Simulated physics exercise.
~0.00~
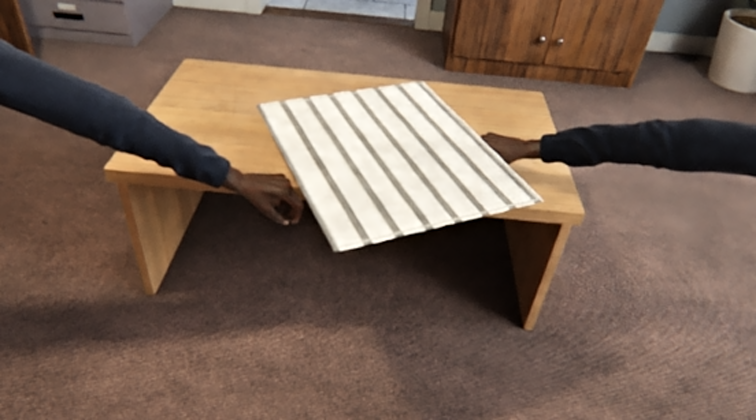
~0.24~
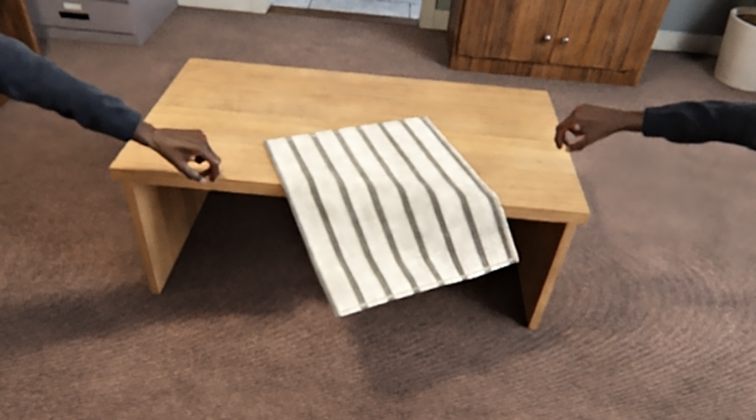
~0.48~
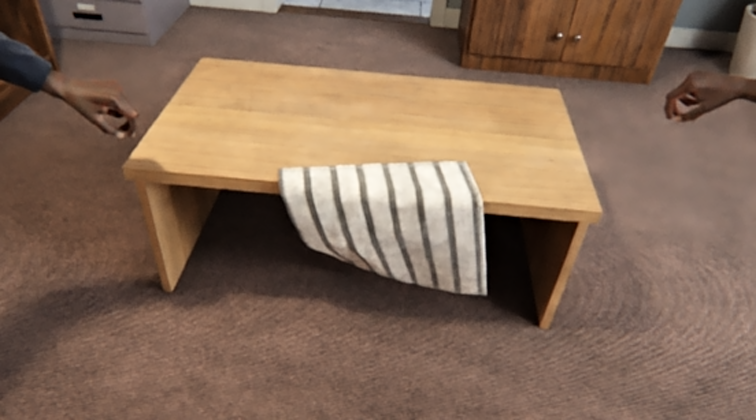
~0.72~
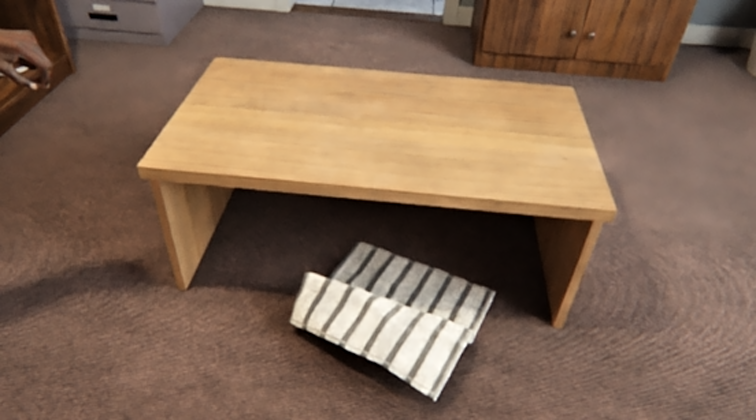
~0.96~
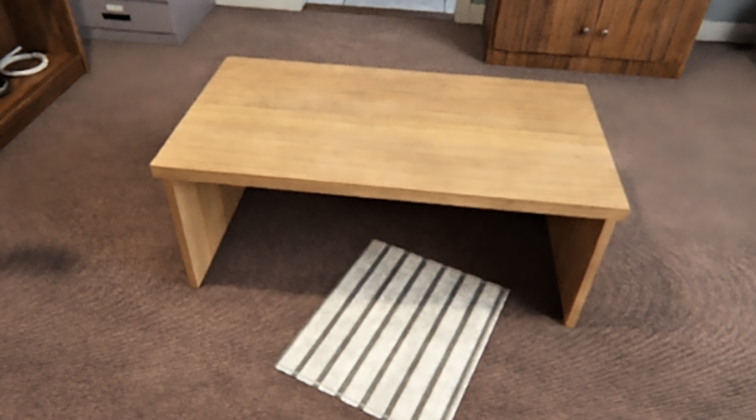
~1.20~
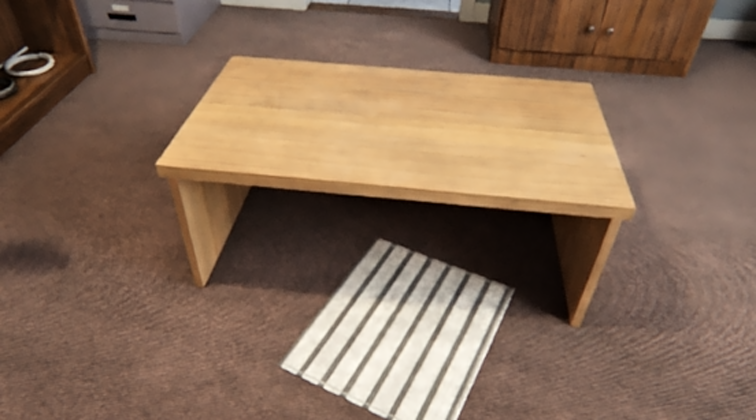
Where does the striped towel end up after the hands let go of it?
The striped towel ends up lying on the carpeted floor in front of the desk, having slipped off the top.
In a carpeted room, two hands release a striped towel, which slides off a wooden desk onto the floor.
